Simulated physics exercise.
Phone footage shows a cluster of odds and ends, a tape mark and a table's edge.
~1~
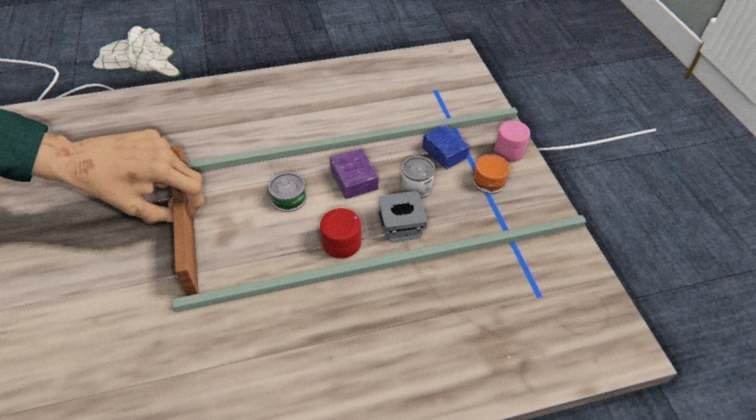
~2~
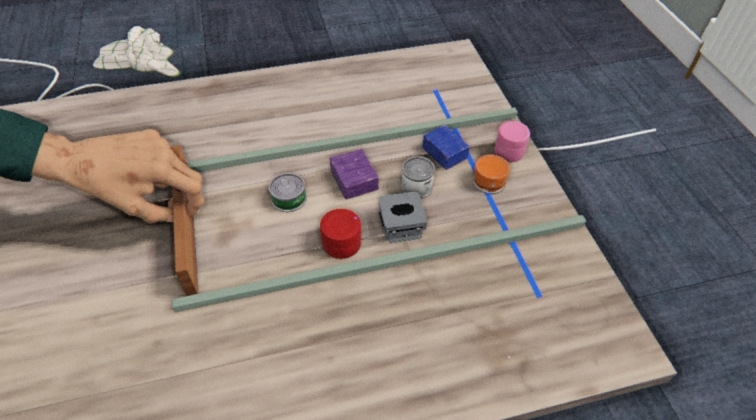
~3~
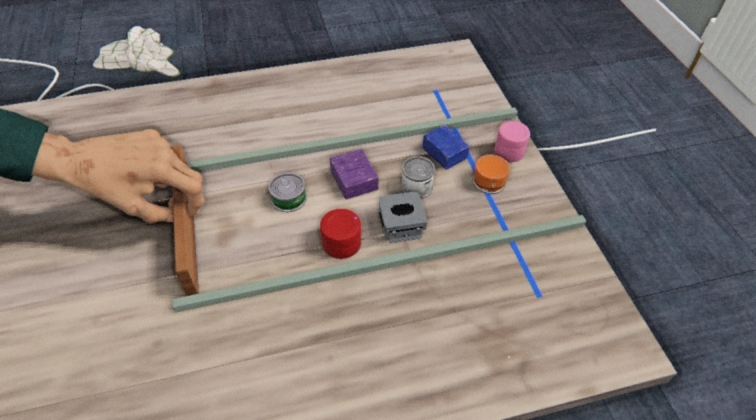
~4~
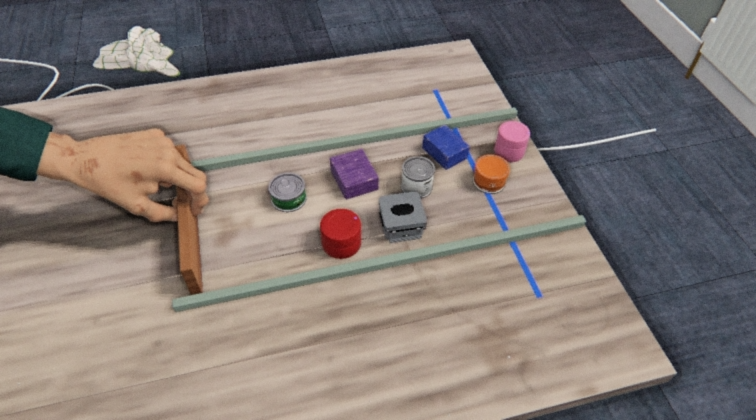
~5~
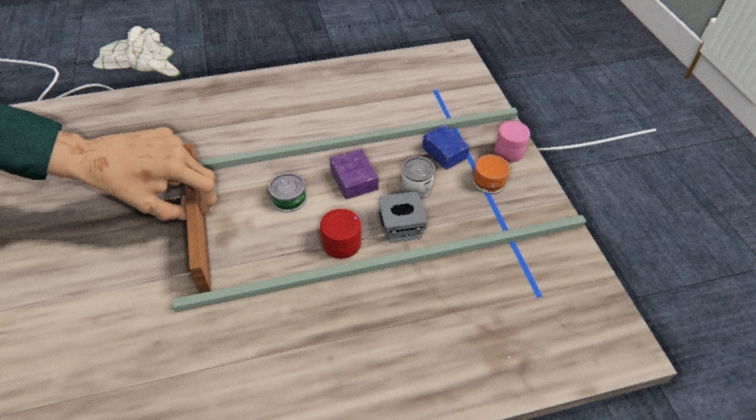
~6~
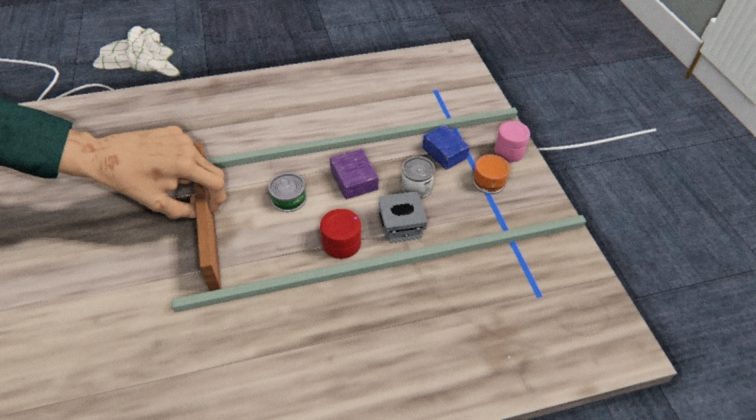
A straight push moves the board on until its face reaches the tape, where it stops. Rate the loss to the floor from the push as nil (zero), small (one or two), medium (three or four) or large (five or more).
The loss is small.
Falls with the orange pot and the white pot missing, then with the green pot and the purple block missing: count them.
You'd count 0 the first time and 0 the second time.
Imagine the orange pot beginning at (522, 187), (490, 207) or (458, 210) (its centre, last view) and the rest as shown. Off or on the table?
Try one: It ends up off. Try two: It is still there. Try three: It ends up off.
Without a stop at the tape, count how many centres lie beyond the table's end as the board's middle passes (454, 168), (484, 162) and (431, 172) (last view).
In order, that gives 0, then 2, then 0.
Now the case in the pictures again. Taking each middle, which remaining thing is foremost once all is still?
Closest in the end is the orange pot.
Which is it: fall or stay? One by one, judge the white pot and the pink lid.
White pot: Stays; pink lid: Falls off.
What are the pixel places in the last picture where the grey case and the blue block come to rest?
The grey case ends at (542, 186) and the blue block at (515, 129).
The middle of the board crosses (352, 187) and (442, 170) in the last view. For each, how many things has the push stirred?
Tally: 4; 8.
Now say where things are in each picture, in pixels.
Pink lid (512, 142); orange pot (491, 174); blue block (446, 147); board (184, 217); tape (479, 178), in the first frame.
Orange pot (491, 175); purple block (354, 174), in the second frame.
Blue block (446, 147); red lid (341, 234), in the third frame.
Pink lid (512, 142); white pot (418, 178), in the fourth frame.
Orange pot (491, 175); board (196, 215), in the fifth frame.
Pink lid (512, 142); orange pot (491, 175); blue block (446, 147); board (206, 213); tape (479, 178), in the sixth frame.
Soon after, none off yet; pink lid at rest near (512, 142); orange pot at rest near (491, 175); blue block at rest near (446, 147).
At rest, the number that fall off is one or two; fallen, pink lid.
